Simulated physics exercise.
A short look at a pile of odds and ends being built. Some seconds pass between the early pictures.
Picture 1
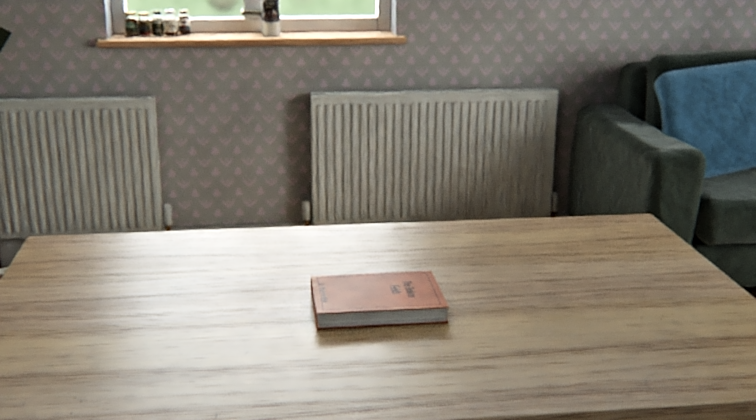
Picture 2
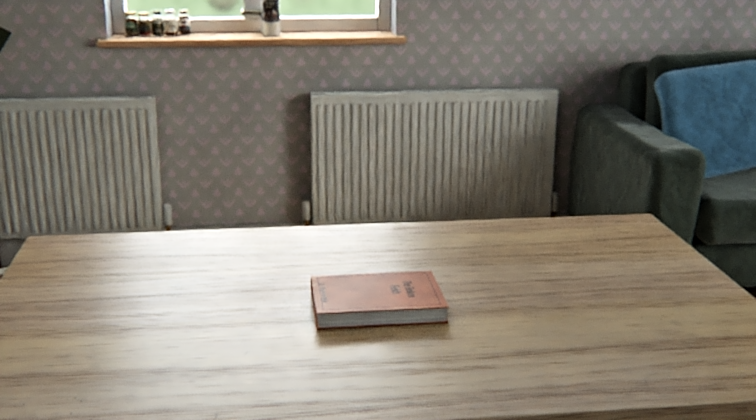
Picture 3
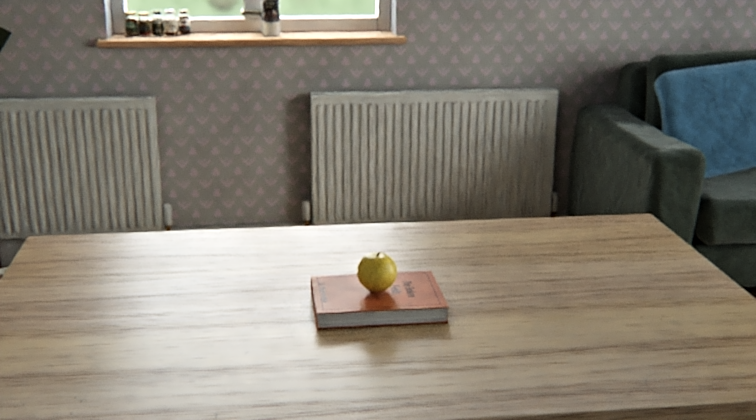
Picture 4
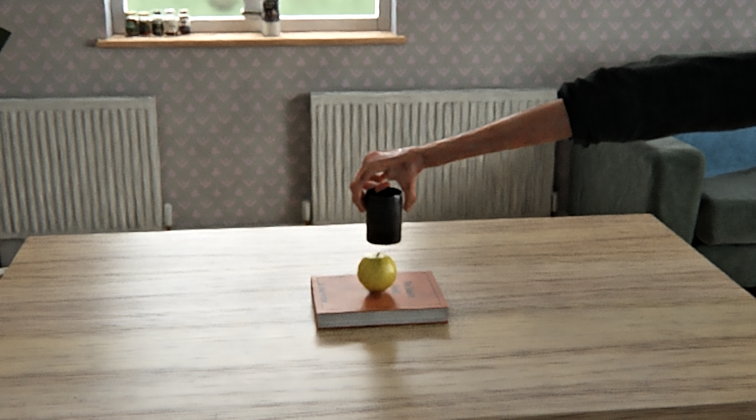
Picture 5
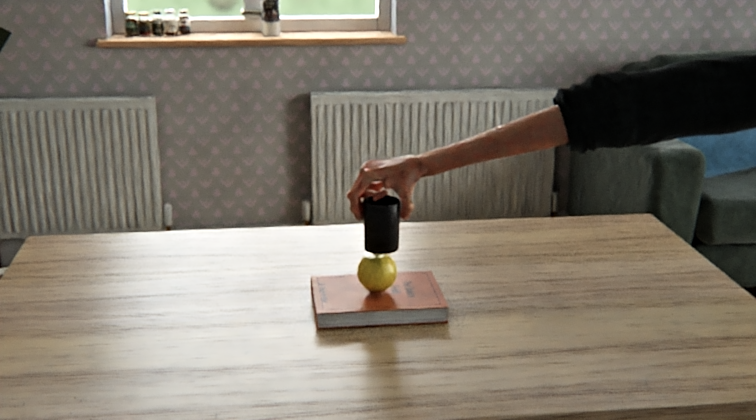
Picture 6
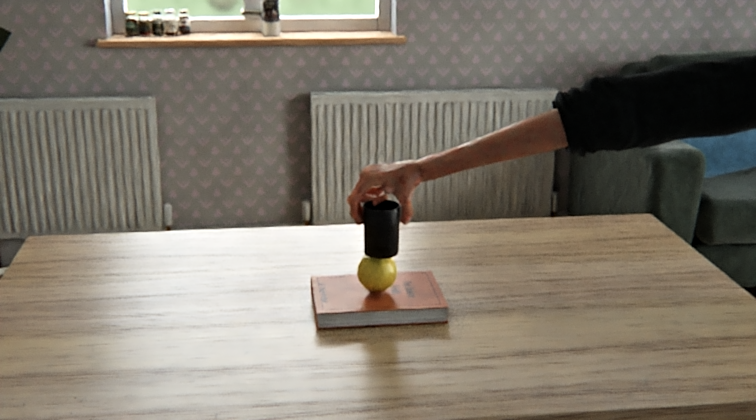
At first, a reddish-orange book lies alone on a wooden table in front of two radiators, and then a yellow apple is sitting on top of it. A hand reaches in from the right holding a black cup above the apple and lowers it slightly onto the apple's top, still gripping it.
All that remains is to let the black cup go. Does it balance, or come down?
Here the pile gives way.
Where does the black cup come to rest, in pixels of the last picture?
At about (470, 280).
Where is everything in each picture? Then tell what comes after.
In the first frame, the last thing is not in view yet.
In the second frame, the last thing is not in view yet.
In the third frame, the last thing is not in view yet; yellow apple (377, 272).
In the fourth frame, on its way; black cup (384, 216); yellow apple (377, 272).
In the fifth frame, on its way; black cup (382, 225); yellow apple (377, 272).
In the sixth frame, in place under the hand; black cup (381, 229); yellow apple (377, 272).
Then, 0.40 s later than the last frame, black cup tilted by 58° near (410, 239).
Then, 0.50 s later than the last frame, black cup now fallen.
Then, 0.60 s later than the last frame, things are still on the move.
Then, 0.70 s later than the last frame, as before.
When it is over, fallen, black cup; the other 2 as before. End places, in pixels of the last picture, black cup near (470, 280). The pile loses its balance.
